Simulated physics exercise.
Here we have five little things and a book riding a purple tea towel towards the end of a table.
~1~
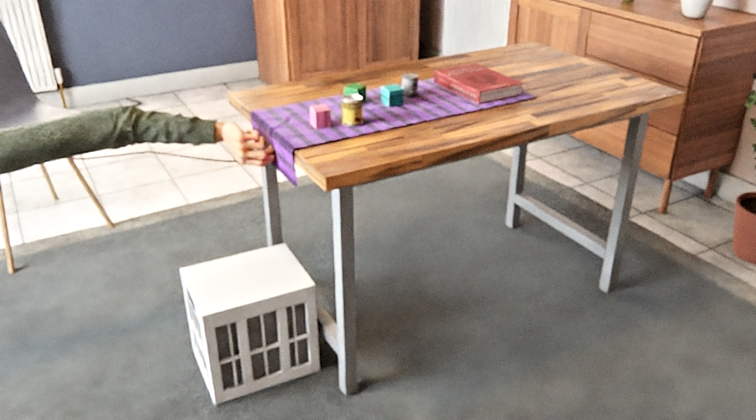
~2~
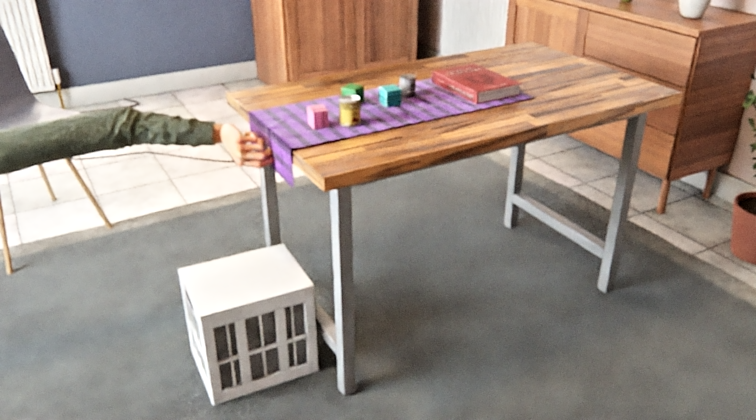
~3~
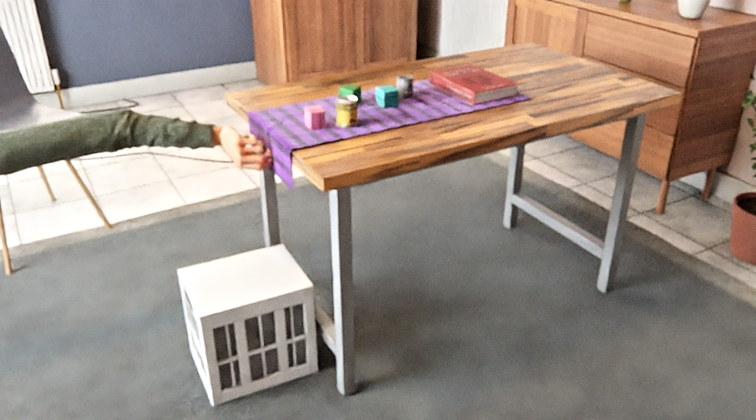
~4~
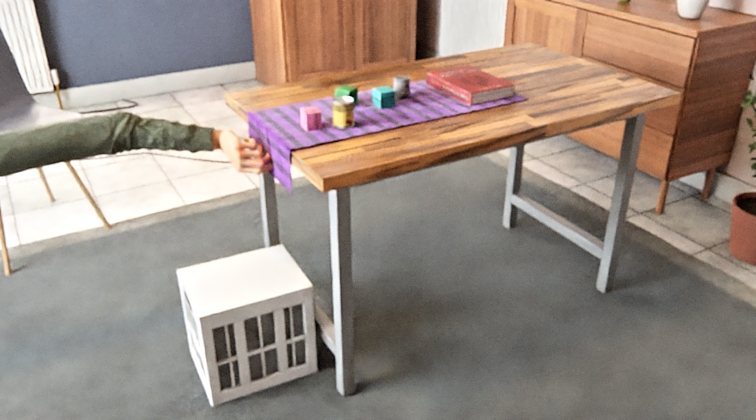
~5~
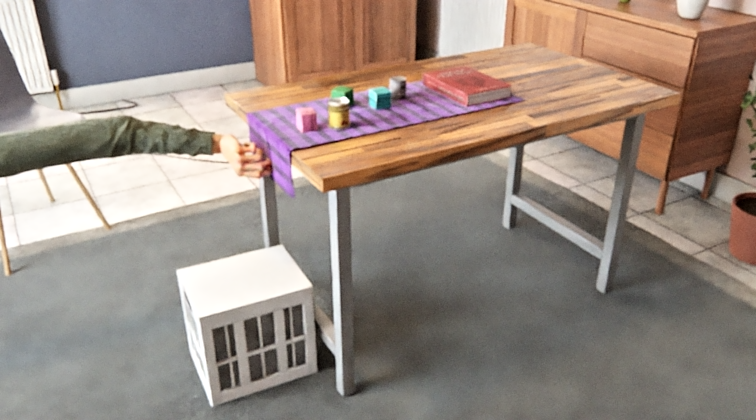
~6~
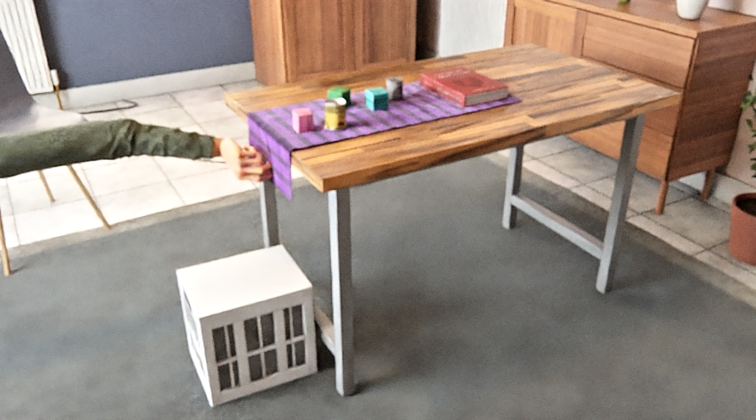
In a room with a grey floor, pale tiles and wooden cabinets, a wood-topped table with metal legs is seen from slightly above. A purple checked cloth on it carries pink, green and turquoise cubes, a yellow can, a grey pot and a red book, with a white crate below. A green-sleeved arm at left slowly pulls the cloth slightly left, the objects riding along, as its hanging edge lowers.
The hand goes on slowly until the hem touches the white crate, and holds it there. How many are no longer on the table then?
It carries off three.
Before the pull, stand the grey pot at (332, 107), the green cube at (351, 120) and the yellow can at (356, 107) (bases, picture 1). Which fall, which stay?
The grey pot falls; the green cube falls; the yellow can goes over.
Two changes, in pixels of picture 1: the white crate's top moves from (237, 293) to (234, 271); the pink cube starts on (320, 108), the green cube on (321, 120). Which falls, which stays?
The pink cube is carried off, the green cube comes down.
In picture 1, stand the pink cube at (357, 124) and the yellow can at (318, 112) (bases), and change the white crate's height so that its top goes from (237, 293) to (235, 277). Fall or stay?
The pink cube drops off, the yellow can falls.
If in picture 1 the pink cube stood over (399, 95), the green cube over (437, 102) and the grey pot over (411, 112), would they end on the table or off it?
The pink cube survives; the green cube survives; the grey pot does not fall.
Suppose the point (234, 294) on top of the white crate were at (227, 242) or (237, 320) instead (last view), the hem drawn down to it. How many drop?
In that case 1 and 4.
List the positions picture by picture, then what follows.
The first frame shows hem (297, 187); pink cube (320, 108); yellow can (352, 98); green cube (355, 86); turquoise cube (393, 87); grey pot (410, 76); top of the crate (237, 293).
The second frame shows hem (293, 189); pink cube (318, 108).
The third frame shows hem (293, 191); yellow can (347, 99).
The fourth frame shows hem (292, 195); green cube (346, 88); top of the crate (234, 294).
The fifth frame shows hem (295, 199); turquoise cube (380, 90).
The sixth frame shows hem (292, 203); pink cube (303, 112); yellow can (335, 102); green cube (339, 90); turquoise cube (377, 91); grey pot (395, 79).
Soon after, hem near (273, 231); pink cube gone.
After that, hem on the crate; pink cube, yellow can and green cube gone.
In the end, hem on the crate; pink cube, yellow can and green cube gone. The answer is three.
